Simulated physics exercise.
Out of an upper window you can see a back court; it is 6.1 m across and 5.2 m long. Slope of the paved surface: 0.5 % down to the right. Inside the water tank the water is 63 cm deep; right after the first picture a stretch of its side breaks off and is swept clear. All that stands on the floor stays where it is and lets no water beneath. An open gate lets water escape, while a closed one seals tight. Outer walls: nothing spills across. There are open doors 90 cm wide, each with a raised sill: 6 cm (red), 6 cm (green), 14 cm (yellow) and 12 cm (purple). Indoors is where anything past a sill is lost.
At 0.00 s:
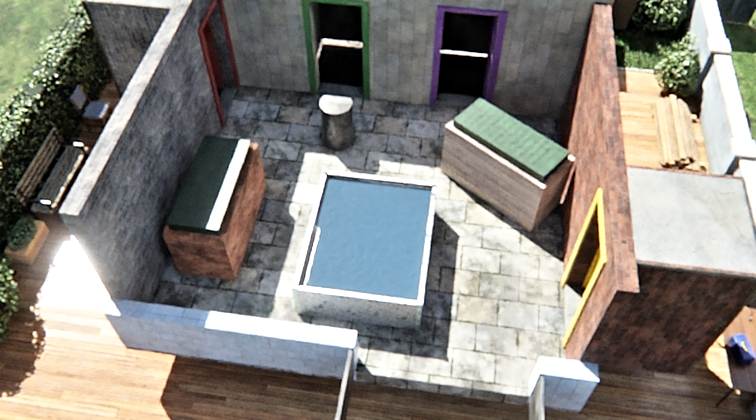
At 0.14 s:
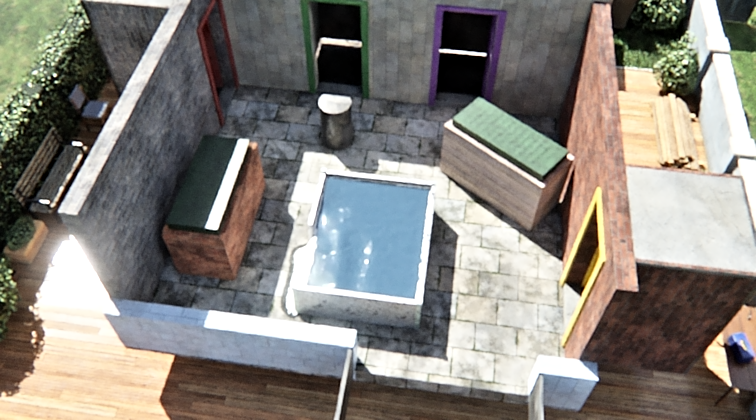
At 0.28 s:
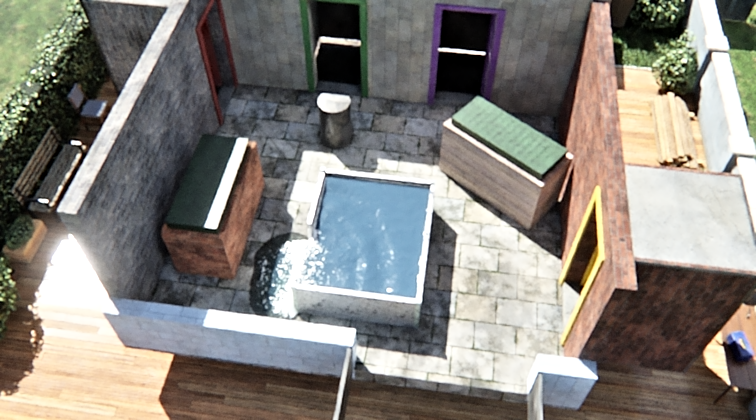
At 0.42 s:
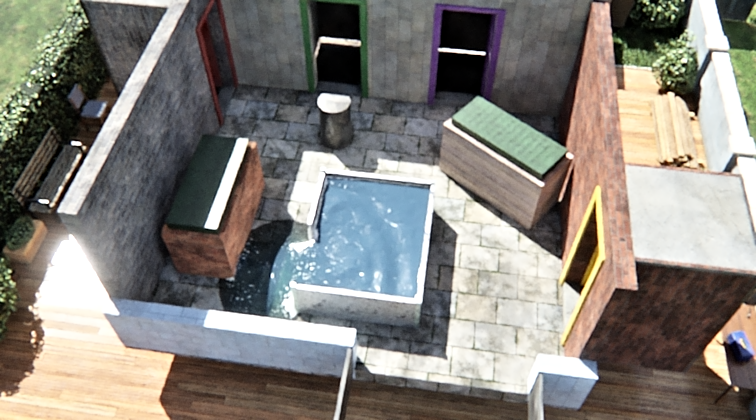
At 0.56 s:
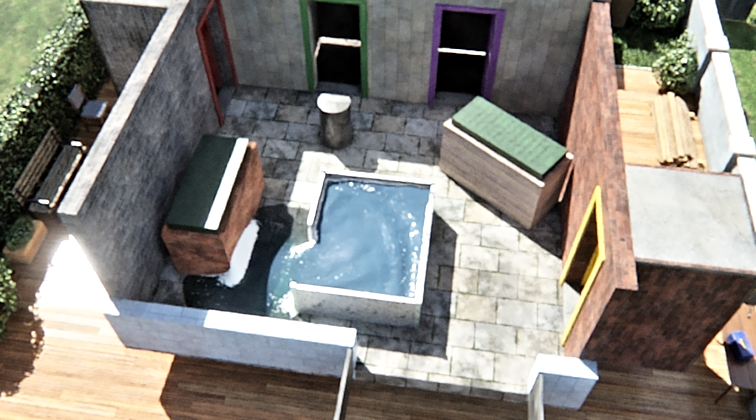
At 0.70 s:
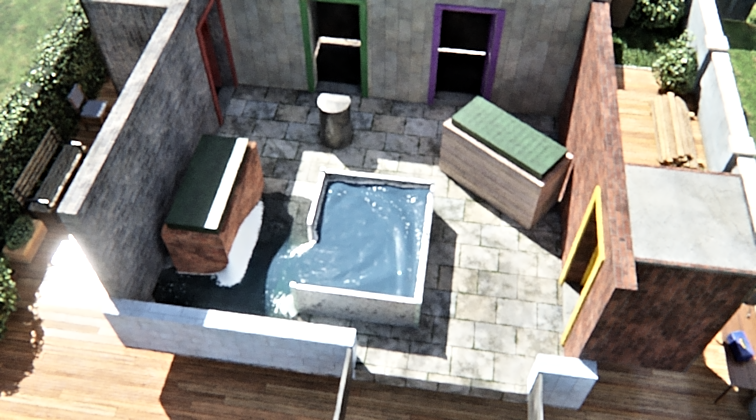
Water pours from the left side of a raised tank and spreads across the paving.
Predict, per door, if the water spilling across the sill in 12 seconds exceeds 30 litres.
Red door: Limit crossed; green door: Limit crossed; yellow door: Limit not crossed; purple door: Limit not crossed.
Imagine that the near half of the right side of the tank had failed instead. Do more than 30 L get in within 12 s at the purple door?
In that case, purple door: Less than that.
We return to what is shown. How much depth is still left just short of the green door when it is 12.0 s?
Some 6.0 centimetres of depth.
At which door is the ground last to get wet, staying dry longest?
The yellow door.
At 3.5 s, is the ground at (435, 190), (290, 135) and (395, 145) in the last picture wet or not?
Untouched, soaked, soaked.
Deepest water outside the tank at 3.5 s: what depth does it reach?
Max depth: About 29 centimetres.
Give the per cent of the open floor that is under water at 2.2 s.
Close to 35 in a hundred.
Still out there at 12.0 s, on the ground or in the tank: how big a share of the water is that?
Some 84 out of every hundred parts.
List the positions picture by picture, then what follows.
The first picture shows still water, 63 cm deep, in the water tank at (369, 236).
In the second picture, the front is at a hidden place, 0.6 m from the gap at (307, 273); 0.2 m2 of floor is under water; 63 cm left at the back of the water tank.
In the third picture, the front is at (269, 246), 0.9 m from the gap at (306, 273); 0.9 m2 of floor is under water; 63 cm left at the back of the water tank.
In the fourth picture, the front is at (249, 237), 1.3 m from the gap at (307, 274); 1.8 m2 of floor is under water; 63 cm left at the back of the water tank.
In the fifth picture, the front is at (189, 287), 1.8 m from the gap at (307, 274); 2.7 m2 of floor is under water; 59 cm left at the back of the water tank.
In the sixth picture, the front is at (157, 286), 2.3 m from the gap at (307, 273); 3.2 m2 of floor is under water; 53 cm left at the back of the water tank.
After 1.4 s water covers 20 % of the floor and is deepest (52 cm) near (141, 324); red door not reached, green door not reached, yellow door not reached, purple door not reached.
After 2.2 s water covers 35 % of the floor and is deepest (45 cm) near (165, 327); red door not reached, green door 6 cm at the sill, 0 L in, yellow door not reached, purple door not reached.
After 3.5 s water covers 55 % of the floor and is deepest (29 cm) near (141, 324); red door 5 cm at the sill, 0 L in, green door 9 cm at the sill, 17 L in, yellow door not reached, purple door 4 cm at the sill, 0 L in.
After 7.0 s water covers 90 % of the floor and is deepest (14 cm) near (551, 124); red door 11 cm at the sill, 46 L in, green door 11 cm at the sill, 68 L in, yellow door 5 cm at the sill, 0 L in, purple door 7 cm at the sill, 0 L in.
After 12.0 s water covers 95 % of the floor and is deepest (14 cm) near (552, 191); red door 7 cm at the sill, 71 L in, green door 6 cm at the sill, 88 L in, yellow door 4 cm at the sill, 0 L in, purple door 10 cm at the sill, 2 L in.
